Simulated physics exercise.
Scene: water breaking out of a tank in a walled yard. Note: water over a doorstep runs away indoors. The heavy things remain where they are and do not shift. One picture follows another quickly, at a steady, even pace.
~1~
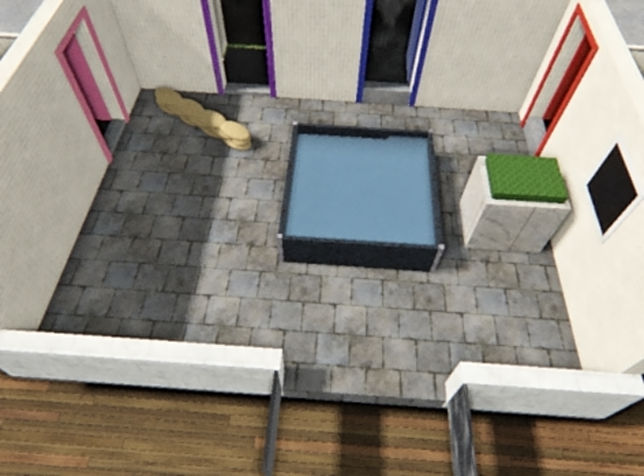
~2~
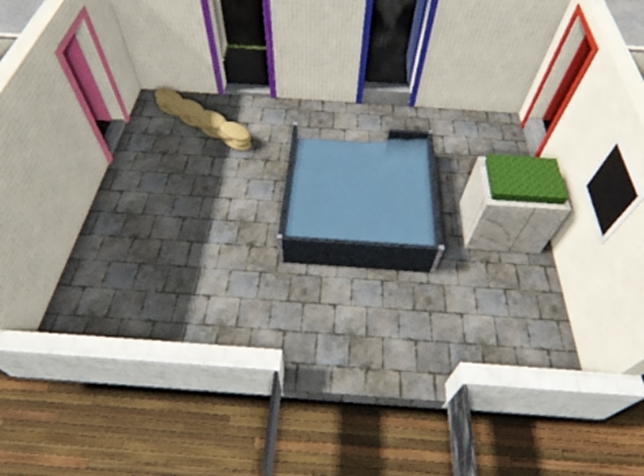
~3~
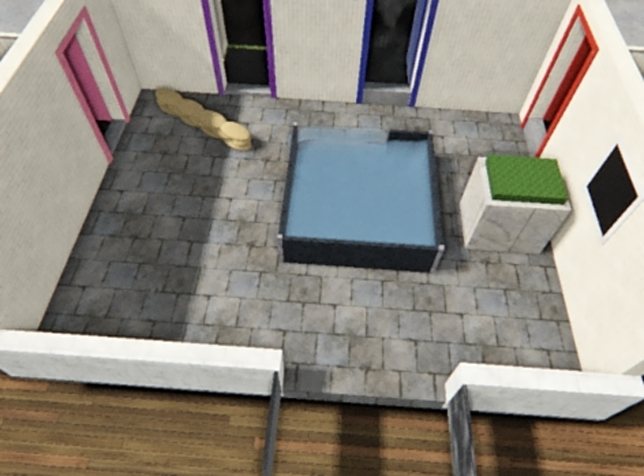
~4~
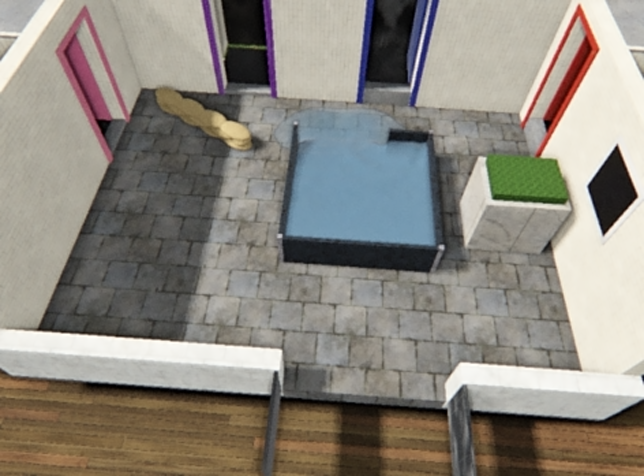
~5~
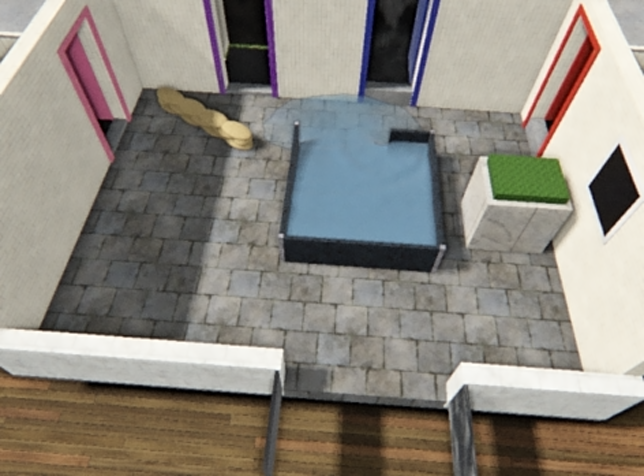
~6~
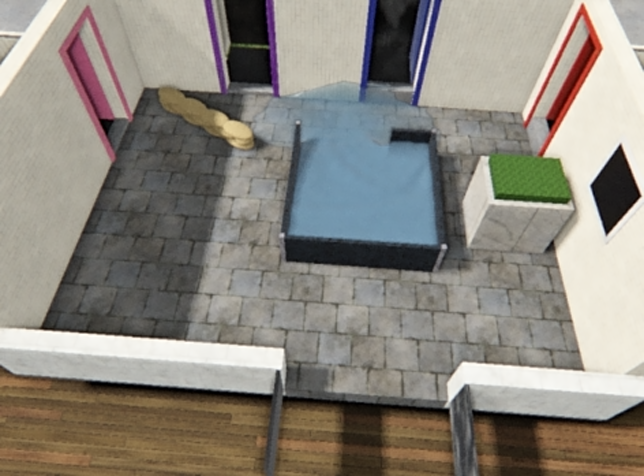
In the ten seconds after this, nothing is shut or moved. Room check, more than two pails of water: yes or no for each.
Purple door, yes; red door, no; blue door, no; pink door, no.
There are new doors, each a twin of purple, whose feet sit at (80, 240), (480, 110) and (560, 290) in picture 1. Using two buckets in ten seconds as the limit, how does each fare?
First door doesn't reach it, second door gets past it, third door doesn't reach it.
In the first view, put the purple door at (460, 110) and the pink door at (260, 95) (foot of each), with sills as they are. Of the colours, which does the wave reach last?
The red-painted one.
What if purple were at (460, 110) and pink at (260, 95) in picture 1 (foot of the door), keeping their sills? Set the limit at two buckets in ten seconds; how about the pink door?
Answer: Pink crosses the line.
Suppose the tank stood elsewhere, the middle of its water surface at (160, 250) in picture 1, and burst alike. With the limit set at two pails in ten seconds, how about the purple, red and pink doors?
Lab note - purple door remains within bounds; red door remains within bounds; pink door breaks the limit.
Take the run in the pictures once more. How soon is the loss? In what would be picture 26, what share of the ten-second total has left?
I'd estimate some 15 per cent.
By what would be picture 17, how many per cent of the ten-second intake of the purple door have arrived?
Around 5 in a hundred.
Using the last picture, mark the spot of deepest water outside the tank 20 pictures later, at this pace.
Roughly at (177, 101).
A moment on, water covers 15 % of the floor; the purple door wet at the sill, nothing in, the red door not reached, the blue door under two buckets in, the pink door not reached.
Next, water covers 25 % of the floor; the purple door under two buckets in, the red door wet at the sill, nothing in, the blue door under two buckets in, the pink door not reached.
Then, water covers 40 % of the floor; the purple door over two buckets in, the red door wet at the sill, nothing in, the blue door under two buckets in, the pink door wet at the sill, nothing in.
Later, water covers 80 % of the floor; the purple door far over two buckets in, the red door wet at the sill, nothing in, the blue door under two buckets in, the pink door wet at the sill, nothing in.
In the end, water covers 90 % of the floor; the purple door far over two buckets in, the red door wet at the sill, nothing in, the blue door under two buckets in, the pink door wet at the sill, nothing in.
